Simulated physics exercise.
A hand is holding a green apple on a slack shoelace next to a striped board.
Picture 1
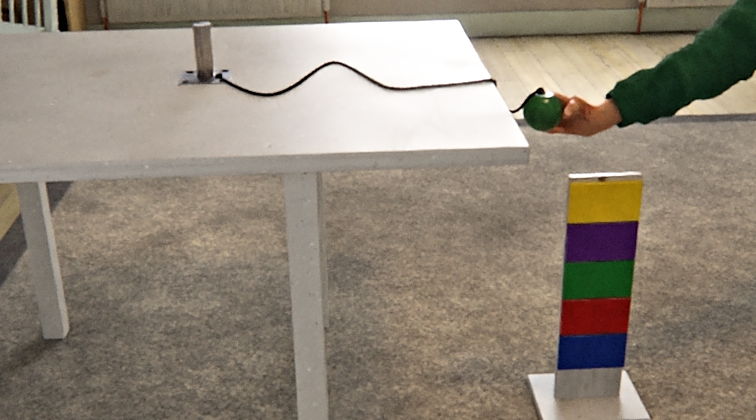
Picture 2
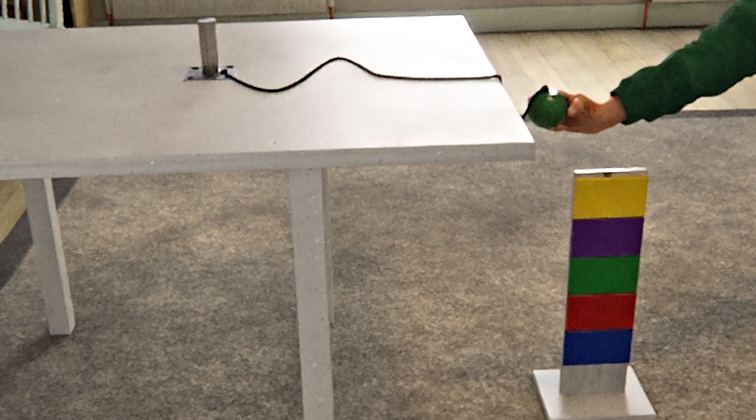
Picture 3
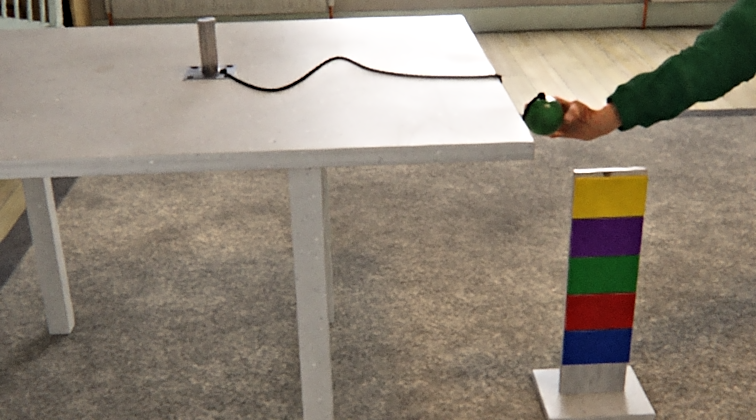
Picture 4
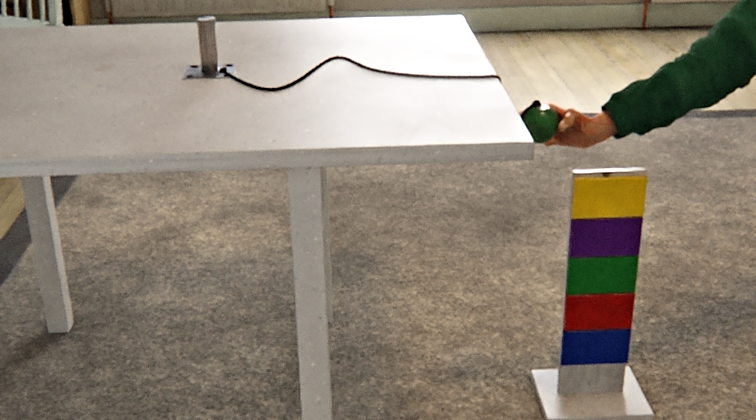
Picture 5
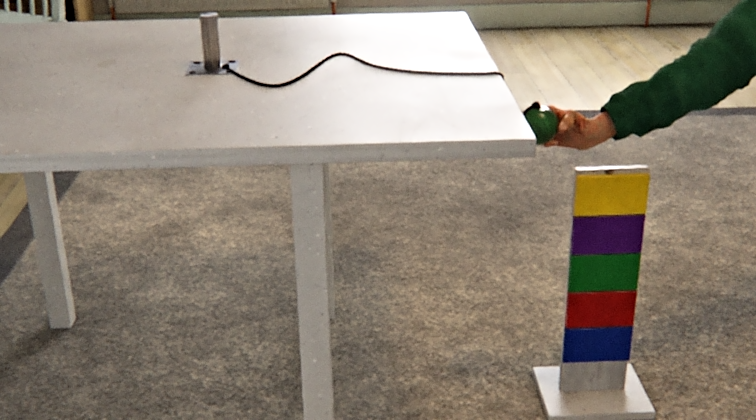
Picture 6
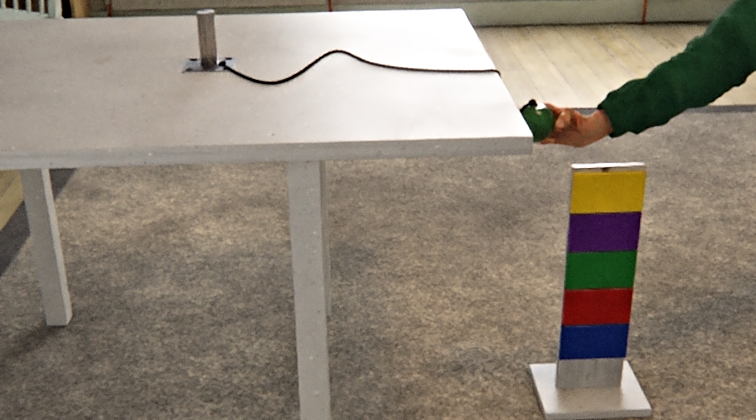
A hand in a green sleeve holds a small green apple beside the right edge of a white table, seen from slightly above in a room with grey carpet. A dark shoelace curves across the tabletop from a short metal post, and below the hand stands a panel banded yellow, purple, green, red and blue. The hand moves the apple slightly left and down, while the camera shifts very slightly.
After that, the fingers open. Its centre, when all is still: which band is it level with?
It is level with the red band.
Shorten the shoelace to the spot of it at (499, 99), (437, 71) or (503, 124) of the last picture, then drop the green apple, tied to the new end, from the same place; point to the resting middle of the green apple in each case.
Estimated positions in order: (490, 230); (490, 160); (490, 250).
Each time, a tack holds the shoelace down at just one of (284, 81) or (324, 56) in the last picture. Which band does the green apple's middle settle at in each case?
First try green, second try purple.
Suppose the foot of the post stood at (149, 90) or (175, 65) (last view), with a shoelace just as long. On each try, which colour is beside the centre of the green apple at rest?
Going case by case, it's green and then green.
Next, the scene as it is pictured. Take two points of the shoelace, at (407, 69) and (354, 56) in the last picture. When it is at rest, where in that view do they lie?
Roughly at (490, 112), and the other roughly at (467, 60).
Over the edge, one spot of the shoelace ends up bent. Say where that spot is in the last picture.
Roughly (367, 62).
Soon after, apple near (464, 301); level with red.
After that, apple near (487, 296); level with red.
In the end, apple near (480, 299); level with red. The shoelace holds its middle at red.
